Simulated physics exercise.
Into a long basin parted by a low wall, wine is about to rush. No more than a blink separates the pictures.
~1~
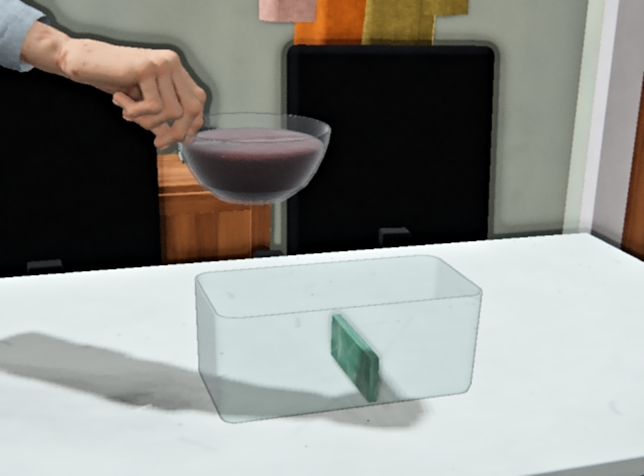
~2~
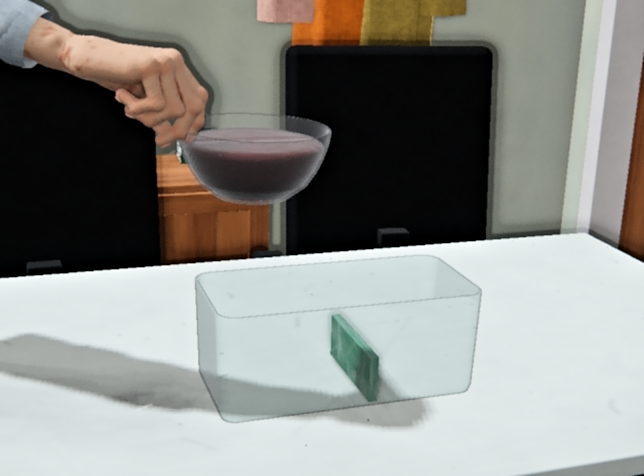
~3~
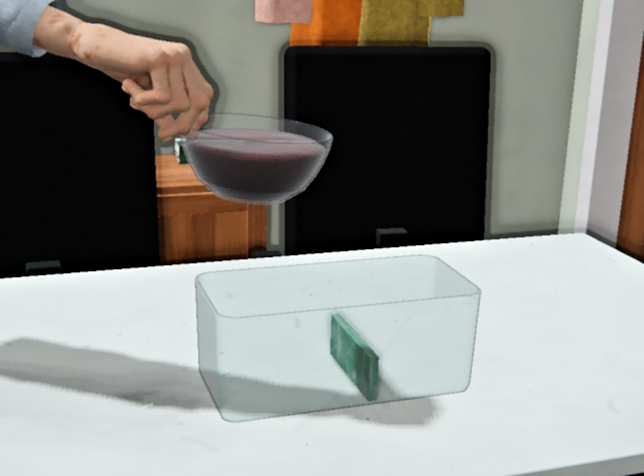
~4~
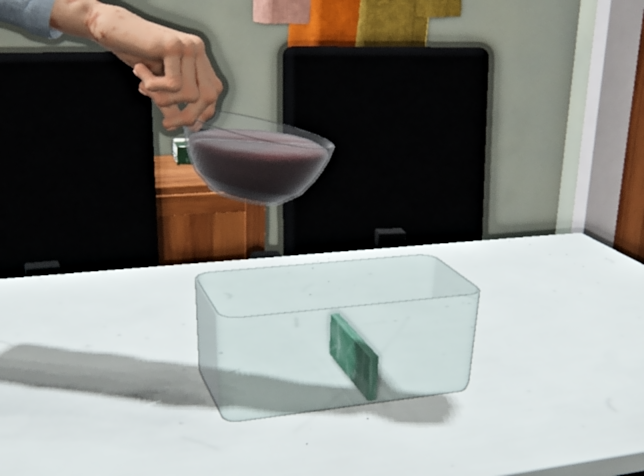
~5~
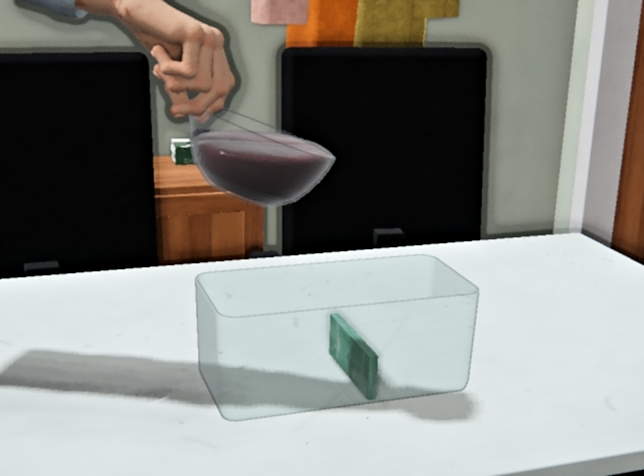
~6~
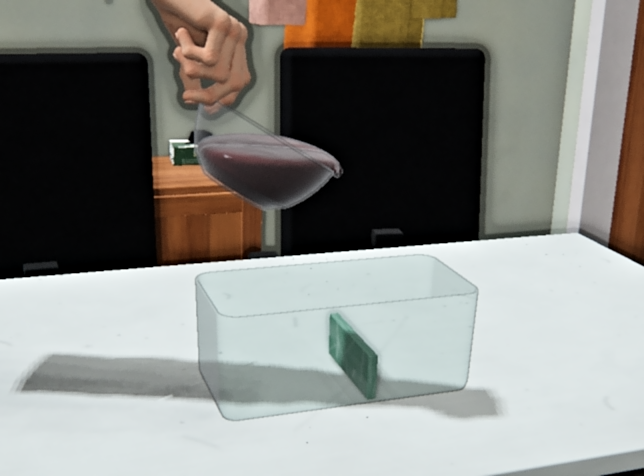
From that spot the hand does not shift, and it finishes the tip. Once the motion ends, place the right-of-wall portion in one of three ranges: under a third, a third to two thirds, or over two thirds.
It falls in the range a third to two thirds.
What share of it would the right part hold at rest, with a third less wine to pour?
Roughly 45 %.
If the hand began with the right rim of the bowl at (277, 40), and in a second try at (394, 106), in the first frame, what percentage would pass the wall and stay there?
The first start gives some 25 %, the second some 75 %.
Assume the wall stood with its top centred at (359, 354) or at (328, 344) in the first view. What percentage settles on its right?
My guess is some 45 percent the first time and some 80 percent the second.
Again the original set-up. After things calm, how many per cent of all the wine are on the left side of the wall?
Some 45 parts in a hundred.
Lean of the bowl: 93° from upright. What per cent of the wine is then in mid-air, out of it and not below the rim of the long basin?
I'd say some 35 per cent.
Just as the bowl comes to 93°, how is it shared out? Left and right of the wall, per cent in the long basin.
Split: Left 5 per cent, right 45 per cent.
A moment on, the bowl is tipped on its side and 13 per cent is still to pour, 6 is left of the wall and 44 right of it.
Next, the bowl is tipped right over and 0 per cent is still to pour, 39 is left of the wall and 56 right of it.
Then the bowl is tipped right over and 0 per cent is still to pour, 44 is left of the wall and 54 right of it.
Later the bowl is tipped right over and 0 per cent is still to pour, 44 is left of the wall and 55 right of it.
In the end 44 per cent lies left of the wall, 55 right of it and 1 outside.
